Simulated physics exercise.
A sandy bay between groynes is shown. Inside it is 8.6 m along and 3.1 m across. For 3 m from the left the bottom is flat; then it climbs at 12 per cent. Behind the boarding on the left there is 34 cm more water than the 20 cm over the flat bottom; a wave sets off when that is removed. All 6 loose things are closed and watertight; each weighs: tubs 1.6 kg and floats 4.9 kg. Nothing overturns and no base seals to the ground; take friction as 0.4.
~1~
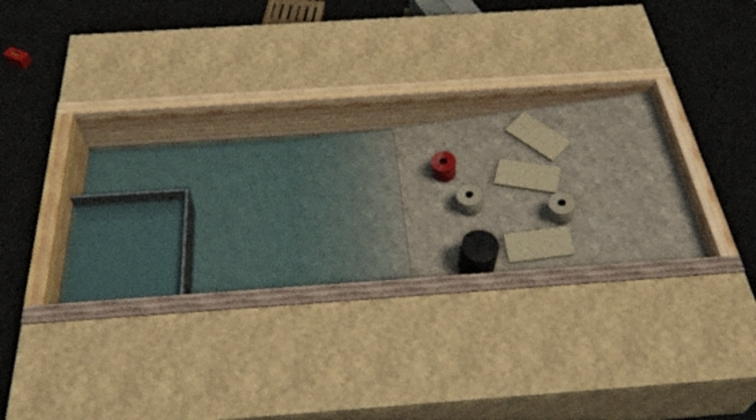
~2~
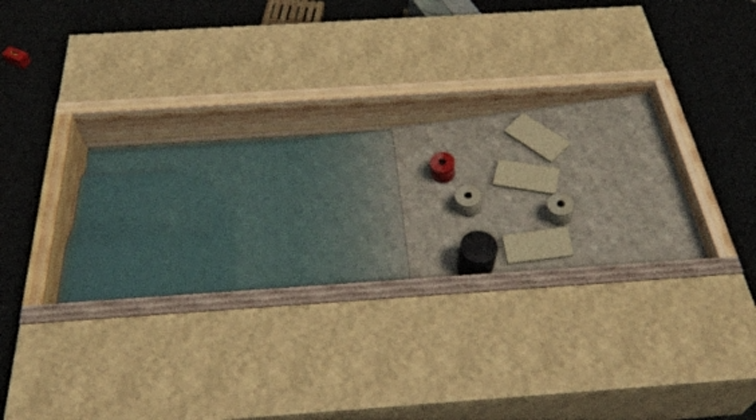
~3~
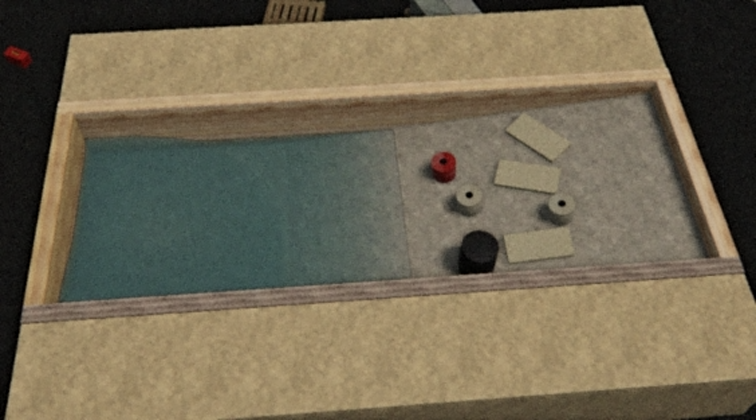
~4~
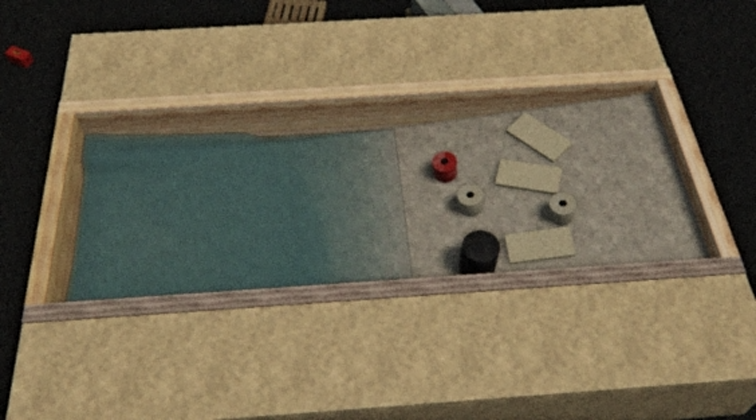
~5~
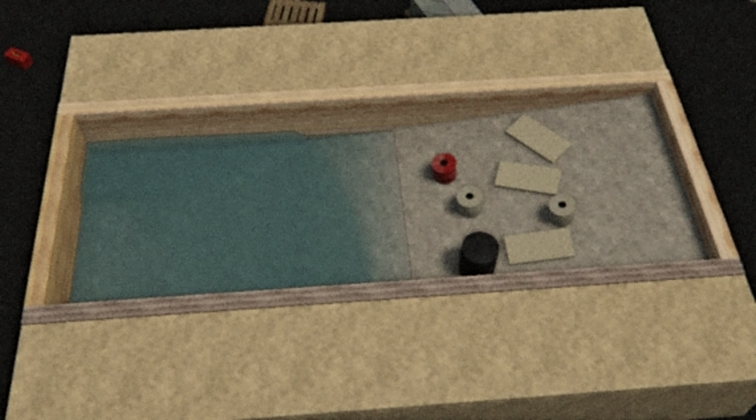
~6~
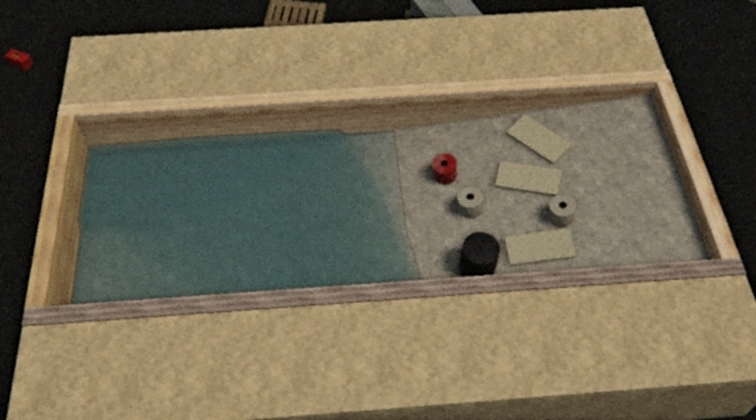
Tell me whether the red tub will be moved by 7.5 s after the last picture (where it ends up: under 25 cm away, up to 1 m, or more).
It relocates a long way.
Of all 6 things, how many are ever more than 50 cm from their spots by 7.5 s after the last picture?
It works out to 5.
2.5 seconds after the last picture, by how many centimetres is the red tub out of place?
120 cm, give or take.
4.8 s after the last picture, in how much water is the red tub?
Close to 2 centimetres.
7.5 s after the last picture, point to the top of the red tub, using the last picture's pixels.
About (340, 207).
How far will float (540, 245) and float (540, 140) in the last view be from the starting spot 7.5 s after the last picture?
One is off by 20 cm, the other by 300 cm, in the order asked.
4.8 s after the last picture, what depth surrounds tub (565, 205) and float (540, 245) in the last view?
Some 1 cm at the first, some 1 cm at the second.
Then, 0.6 s after the last picture the red tub is near (447, 163), 0.0 m from its start, aground; 0 afloat.
Then, 2.5 s after the last picture the red tub is near (534, 143), 1.3 m from its start, afloat; 2 afloat.
Then, 4.8 s after the last picture the red tub is near (394, 193), 0.9 m from its start, afloat; 3 afloat.
Then, 7.5 s after the last picture the red tub is near (340, 207), 1.7 m from its start, afloat; 4 afloat.
